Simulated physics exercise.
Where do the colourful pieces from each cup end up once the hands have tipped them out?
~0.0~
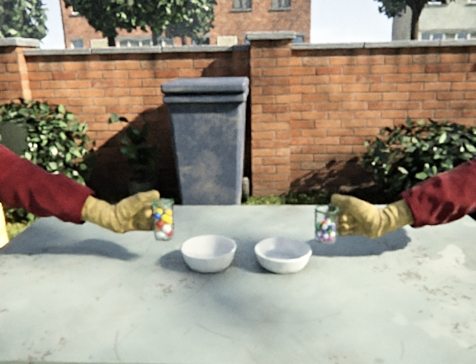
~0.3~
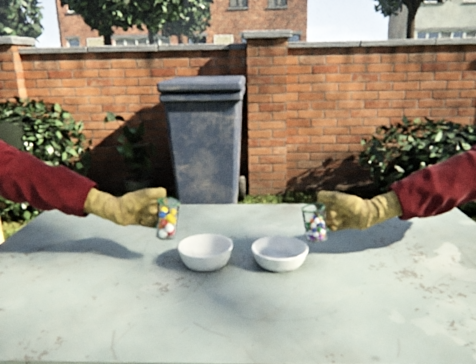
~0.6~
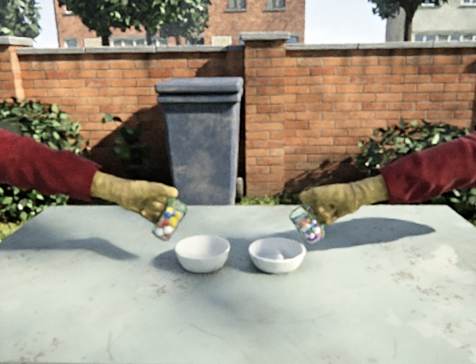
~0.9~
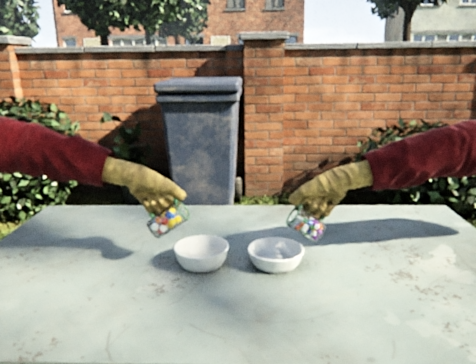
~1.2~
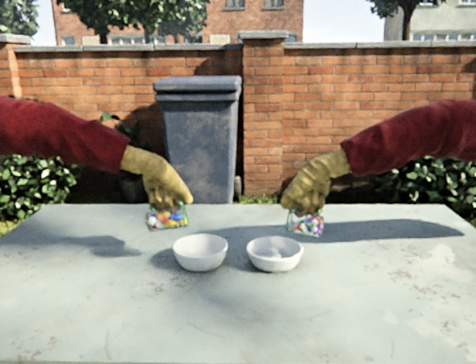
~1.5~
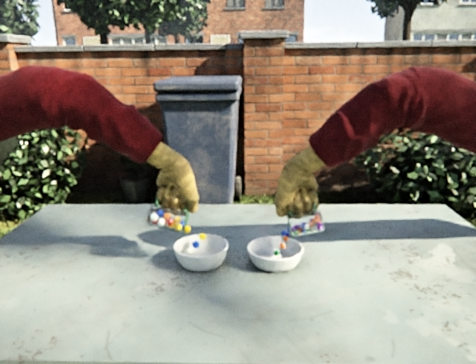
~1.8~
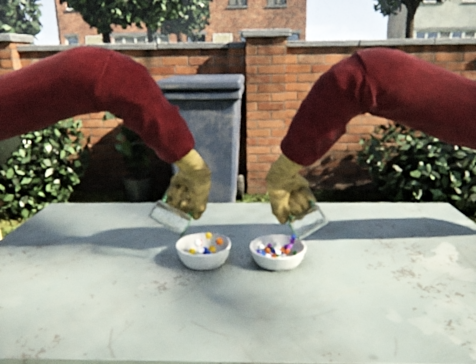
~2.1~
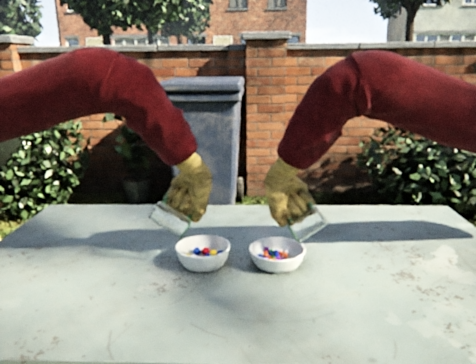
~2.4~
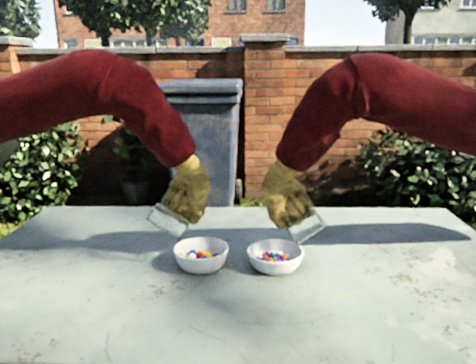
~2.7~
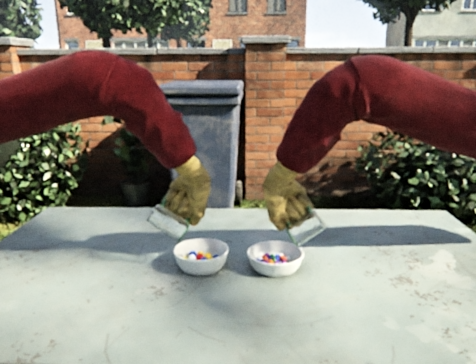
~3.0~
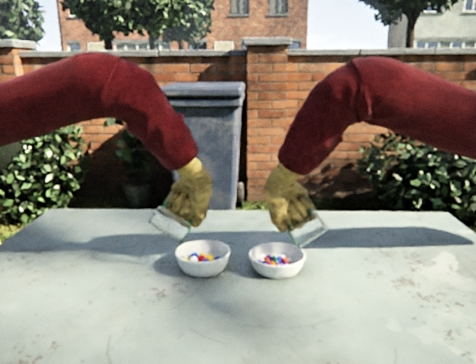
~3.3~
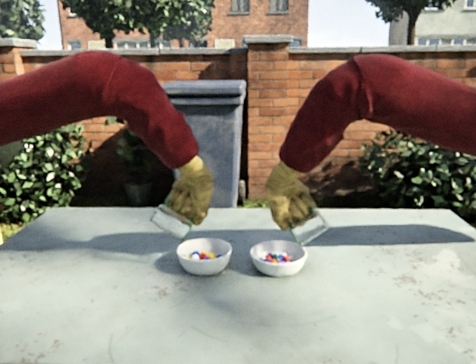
All of the pieces from the left cup end up in the left bowl, and all of those from the right cup end up in the right bowl. None lie on the table.
